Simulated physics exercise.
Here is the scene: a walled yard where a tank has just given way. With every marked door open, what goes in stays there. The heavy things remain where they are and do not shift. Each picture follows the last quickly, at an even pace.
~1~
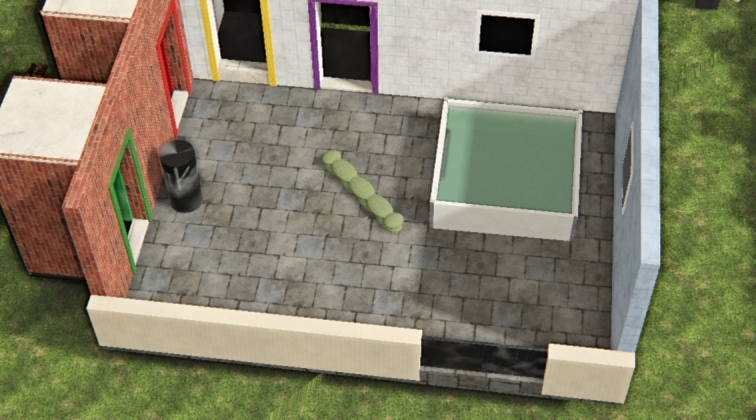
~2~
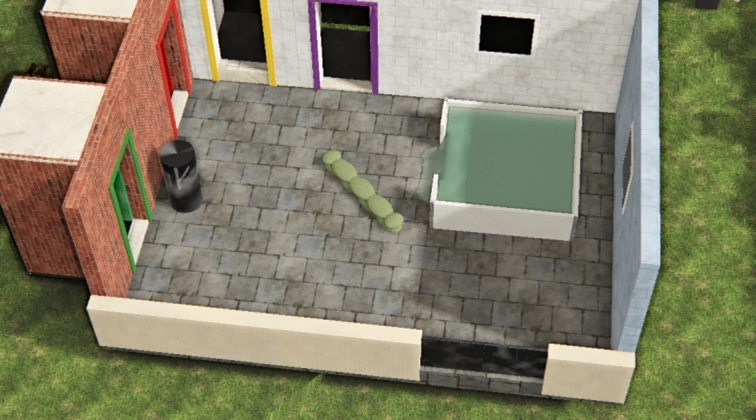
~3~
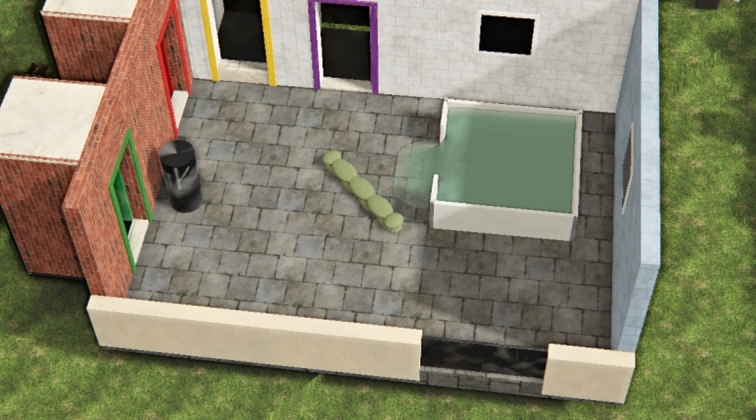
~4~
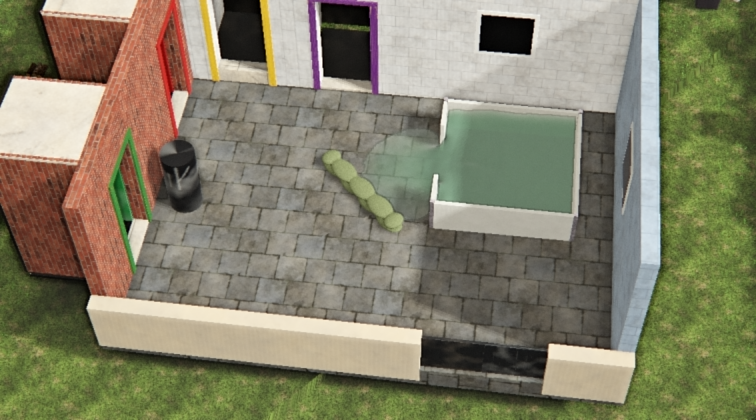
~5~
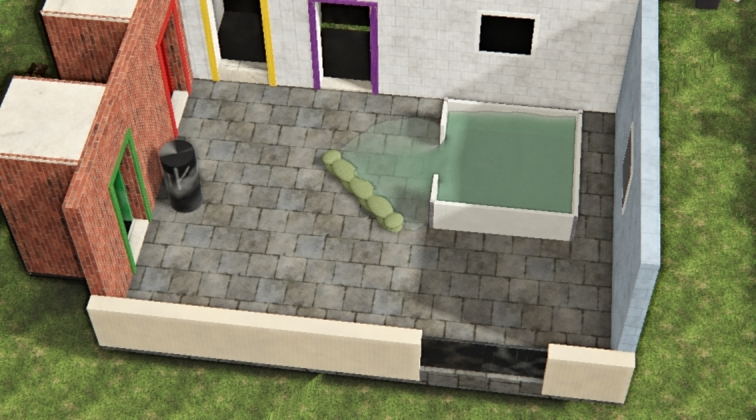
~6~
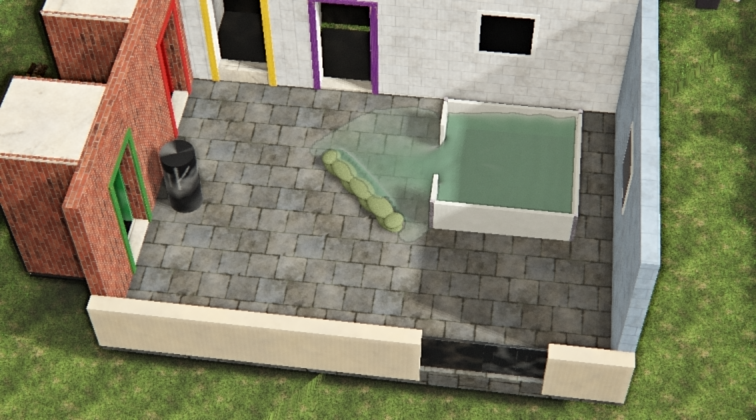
A square white-walled tank of green water stands at the right of a grey paved yard, seen from a fixed view high above. Red brick walls with red and green doorframes line the left, a white wall with yellow and purple ones the back, and a row of pale green bushes crosses the middle. Water pours through a gap in the tank's left side, spreads leftward, reaches the bushes and flows around them.
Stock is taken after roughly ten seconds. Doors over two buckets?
Purple door over; green door not over; yellow door not over; red door over.
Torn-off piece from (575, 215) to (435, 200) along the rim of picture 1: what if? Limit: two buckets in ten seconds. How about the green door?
My guess is that the green door surpasses the threshold.
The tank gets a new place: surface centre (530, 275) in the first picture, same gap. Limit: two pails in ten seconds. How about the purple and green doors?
I'd say the purple door doesn't reach it but the green door crosses the line.
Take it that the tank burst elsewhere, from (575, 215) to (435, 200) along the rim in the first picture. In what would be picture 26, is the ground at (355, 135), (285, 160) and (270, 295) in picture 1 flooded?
The first spot is spared, the second spared and the third soaked.
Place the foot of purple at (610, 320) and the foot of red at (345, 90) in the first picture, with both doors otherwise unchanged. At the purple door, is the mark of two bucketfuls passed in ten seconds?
So then the purple door doesn't reach it.
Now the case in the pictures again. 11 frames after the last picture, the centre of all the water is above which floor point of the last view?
I'd say near (439, 168).
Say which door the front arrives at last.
That would be the green-painted one.
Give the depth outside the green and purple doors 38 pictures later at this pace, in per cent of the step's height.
Roughly 50 and 330 %.
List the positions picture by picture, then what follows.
The first picture shows still water in the open tank at (508, 159).
In the second picture, water pours out at (440, 168) and has run to (429, 200).
In the third picture, the front is at (400, 194), out from the gap at (440, 168).
In the fourth picture, the front is at (368, 185), out from the gap at (440, 168).
In the fifth picture, water pours out at (440, 168) and has run to (340, 155).
In the sixth picture, the front is at (321, 145), out from the gap at (440, 167).
A moment on, water covers 20 % of the floor; the purple door wet at the sill, nothing in, the green door not reached, the yellow door not reached, the red door not reached.
Next, water covers 35 % of the floor; the purple door over two buckets in, the green door not reached, the yellow door wet at the sill, nothing in, the red door wet at the sill, nothing in.
Then, water covers 40 % of the floor; the purple door far over two buckets in, the green door not reached, the yellow door wet at the sill, nothing in, the red door far over two buckets in.
Later, water covers 65 % of the floor; the purple door far over two buckets in, the green door wet at the sill, nothing in, the yellow door wet at the sill, nothing in, the red door far over two buckets in.
In the end, water covers 90 % of the floor; the purple door far over two buckets in, the green door wet at the sill, nothing in, the yellow door wet at the sill, nothing in, the red door far over two buckets in.
